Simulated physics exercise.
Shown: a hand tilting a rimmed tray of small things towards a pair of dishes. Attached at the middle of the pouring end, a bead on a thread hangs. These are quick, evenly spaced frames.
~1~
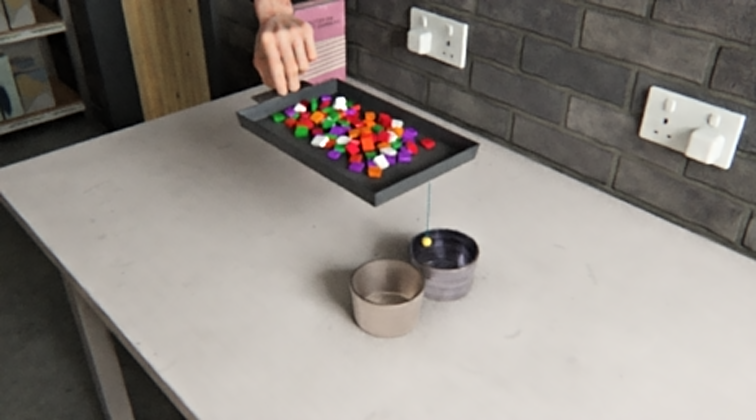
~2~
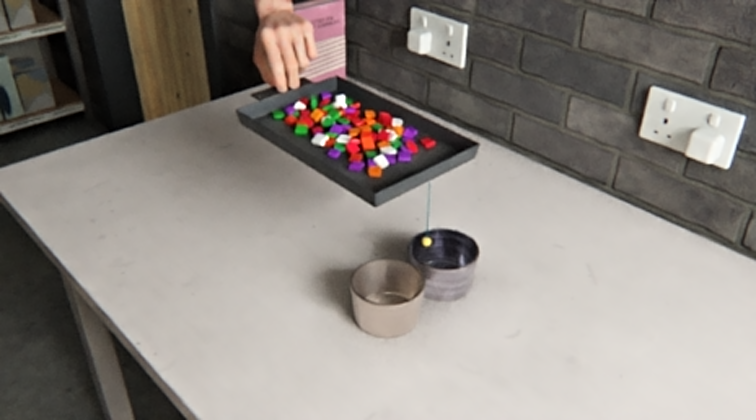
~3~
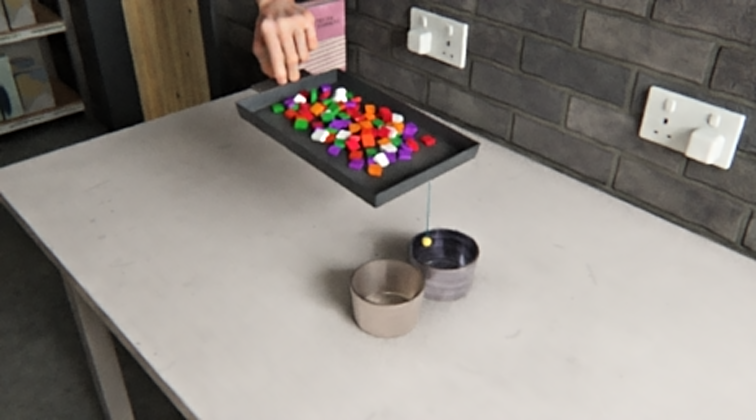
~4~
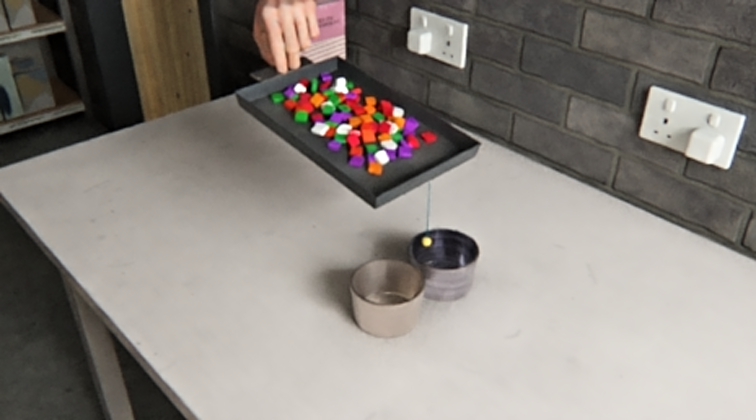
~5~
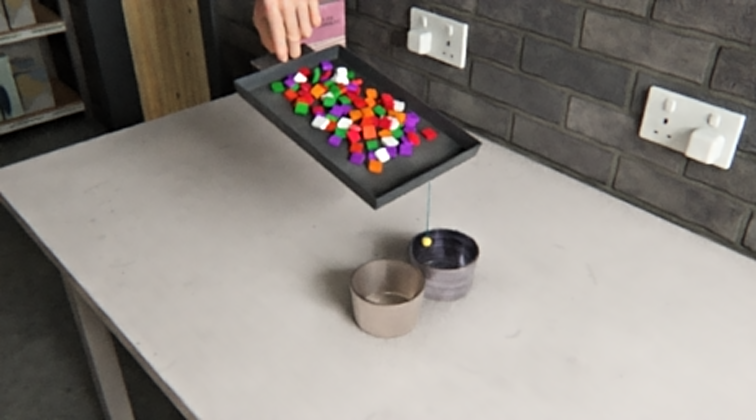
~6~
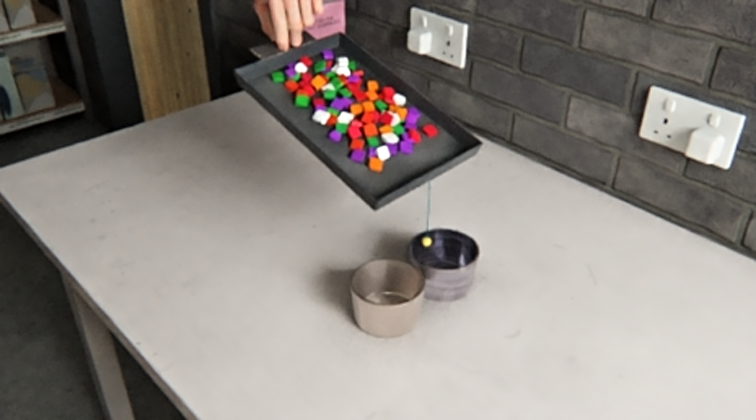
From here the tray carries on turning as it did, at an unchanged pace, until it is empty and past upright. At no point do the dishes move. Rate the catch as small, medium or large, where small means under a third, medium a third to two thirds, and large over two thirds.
Medium.
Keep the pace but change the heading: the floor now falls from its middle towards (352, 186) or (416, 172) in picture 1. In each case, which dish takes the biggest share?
For the first try I'd say the dish over on the left, and for the second, the dish over on the right.
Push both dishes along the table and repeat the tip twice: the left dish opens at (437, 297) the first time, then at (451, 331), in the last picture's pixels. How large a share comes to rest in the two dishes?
About 50 per cent first, then about 0 per cent.
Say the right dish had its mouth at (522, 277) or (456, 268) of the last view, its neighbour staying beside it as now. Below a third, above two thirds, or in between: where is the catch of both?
First: Less than a third. Second: Beyond two thirds.
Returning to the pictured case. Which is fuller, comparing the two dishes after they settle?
Observation: The left-placed dish is the fuller of the two.
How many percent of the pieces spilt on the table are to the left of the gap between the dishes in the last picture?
I make it about 10 percent or so.
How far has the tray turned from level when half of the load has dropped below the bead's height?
Somewhere near 110°.
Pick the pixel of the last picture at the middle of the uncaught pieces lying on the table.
Roughly at (470, 335).
Soon, tray tipped steeply; all on the tray.
A while on, tray tipped right over; most on the tray; a stray few in the left dish; a small part outside both; a stray few in the air.
Towards the end, tray tipped past a quarter turn; about a third in the left dish; a stray few in the right dish; about half outside both.
Finally, tray tipped past a quarter turn; about a third in the left dish; a stray few in the right dish; about half outside both.
